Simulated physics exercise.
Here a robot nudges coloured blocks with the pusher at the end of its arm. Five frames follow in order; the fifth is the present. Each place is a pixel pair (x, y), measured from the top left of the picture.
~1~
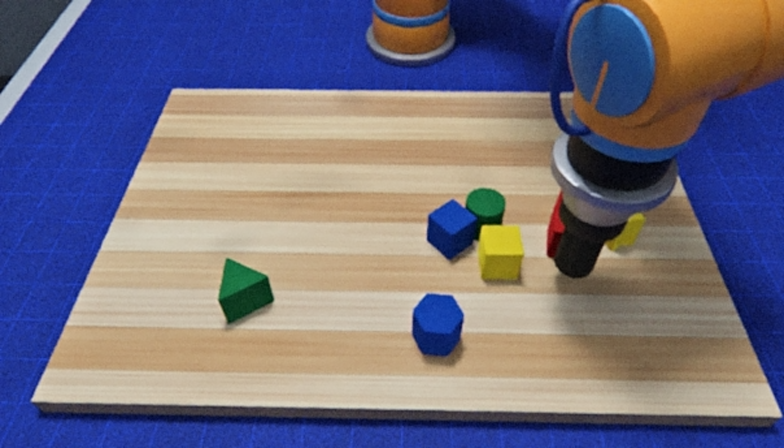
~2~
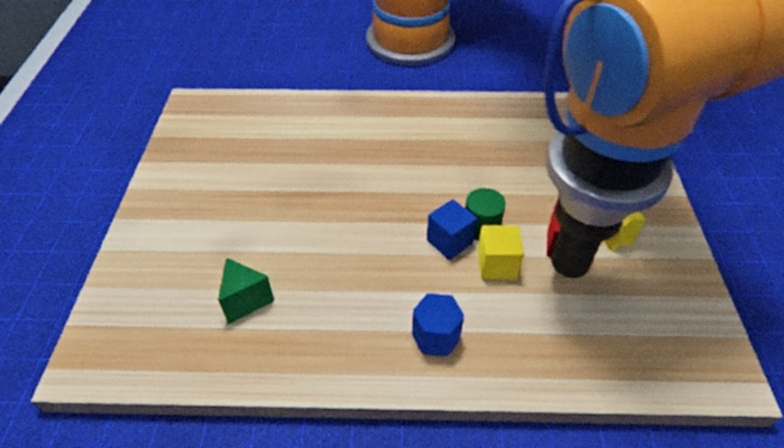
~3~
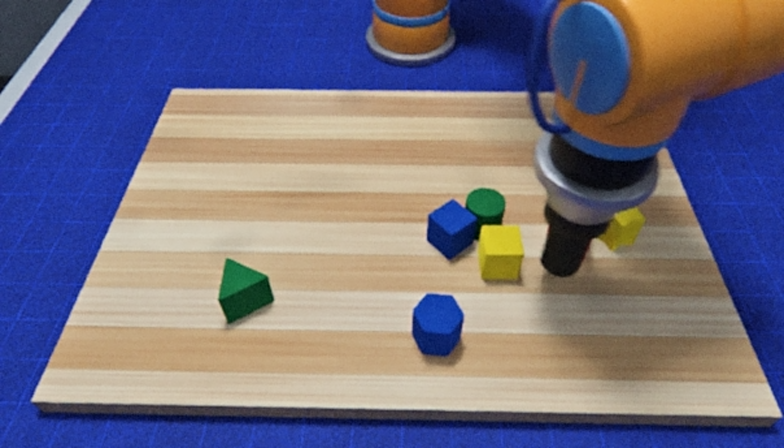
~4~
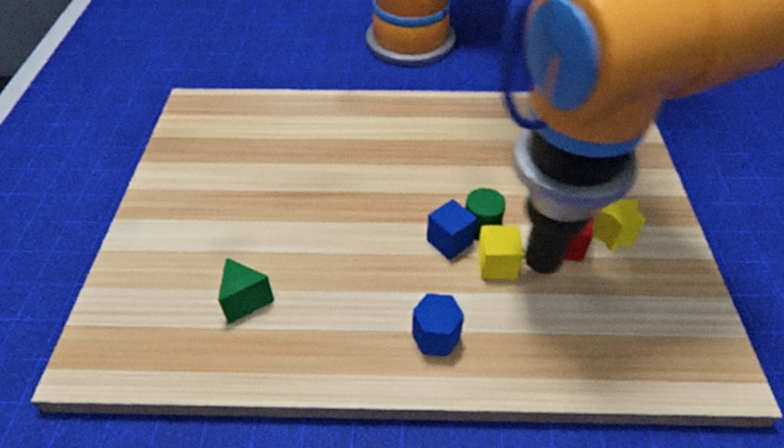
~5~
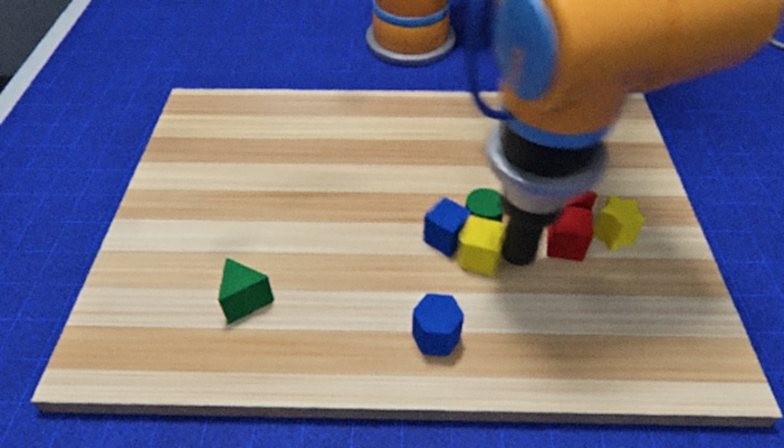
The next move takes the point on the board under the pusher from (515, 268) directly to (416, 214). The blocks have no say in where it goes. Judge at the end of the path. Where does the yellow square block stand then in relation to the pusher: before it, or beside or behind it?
Expect to find it ahead of the pusher.
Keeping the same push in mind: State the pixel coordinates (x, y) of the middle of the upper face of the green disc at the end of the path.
Near (470, 184).
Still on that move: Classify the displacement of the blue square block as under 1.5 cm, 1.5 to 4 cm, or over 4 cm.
It travels more than 4 cm.
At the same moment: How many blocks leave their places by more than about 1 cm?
Blocks that move over 1 cm: Three or more.
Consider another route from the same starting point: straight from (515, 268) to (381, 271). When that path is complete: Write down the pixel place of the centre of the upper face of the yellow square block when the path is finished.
It should be at (404, 217) by then.
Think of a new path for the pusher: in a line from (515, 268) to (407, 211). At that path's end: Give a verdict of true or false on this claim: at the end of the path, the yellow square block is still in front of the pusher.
Verdict: True.
What follows on the original path. One third of the way, pusher (482, 234); blue square block (416, 200), turned 15° anticlockwise; yellow square block (448, 214); green disc (482, 195).
Two thirds of the way, pusher (448, 216); blue square block (381, 189), turned 25° anticlockwise; yellow square block (414, 199); green disc (470, 184).
At the end, pusher (416, 198); blue square block (347, 181), turned 40° anticlockwise; yellow square block (381, 185), turned 20° anticlockwise; green disc (470, 184); red square block in place.
